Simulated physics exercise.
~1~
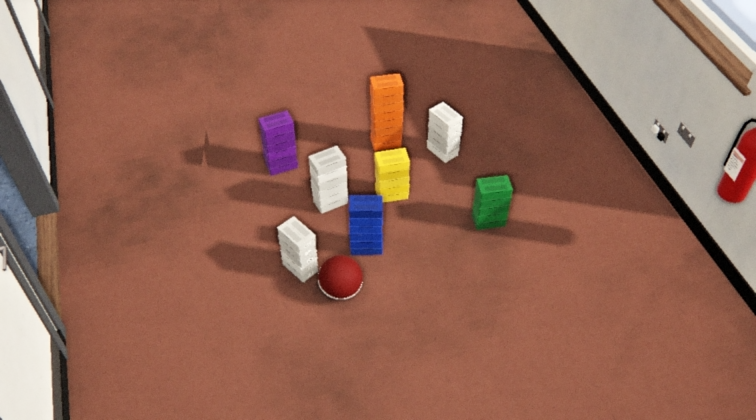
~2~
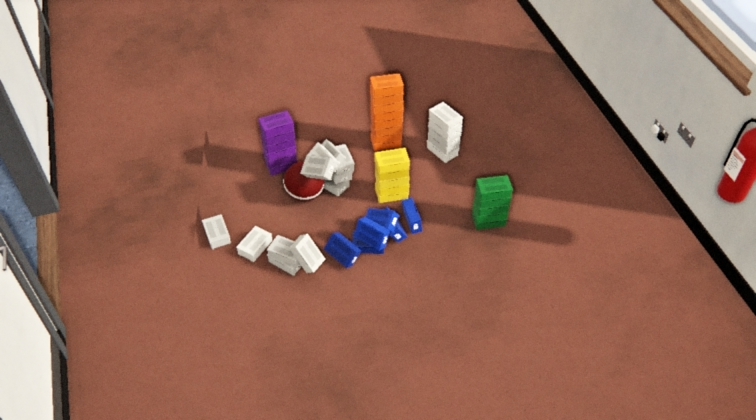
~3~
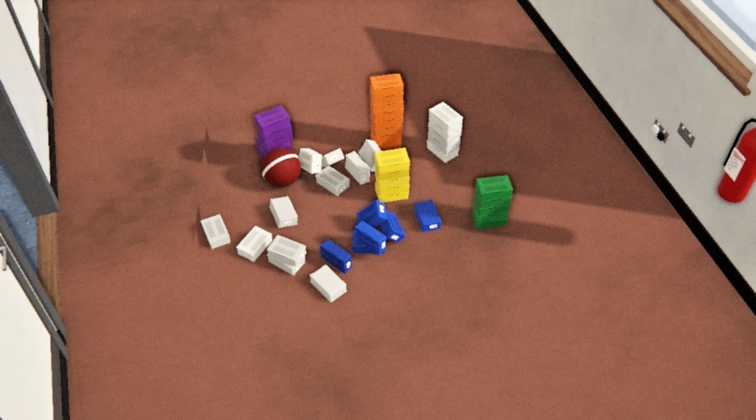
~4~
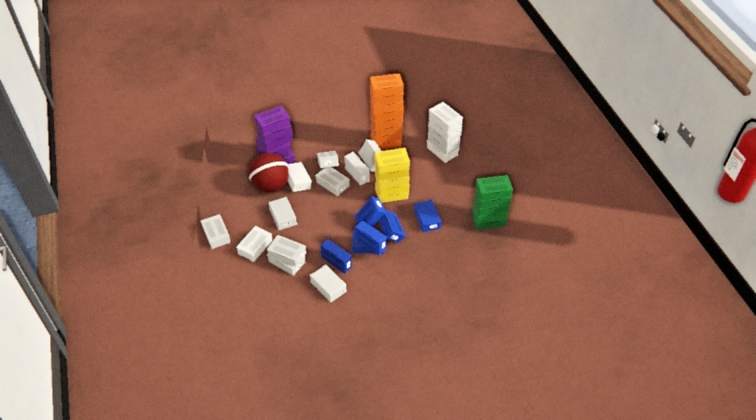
At first, eight separate stacks of plastic tubs stand on a reddish-brown floor, with a red ball right beside the blue stack and the nearest white one. The ball moves up and to the left as both of those stacks topple, scattering their tubs across the floor. It reaches the middle white stack, which leans and then collapses into a loose spread. The ball carries on left to the foot of the purple stack, which shifts slightly but stays upright. Finally the ball edges a little farther left, while the purple, orange, yellow, green and far white stacks remain standing.
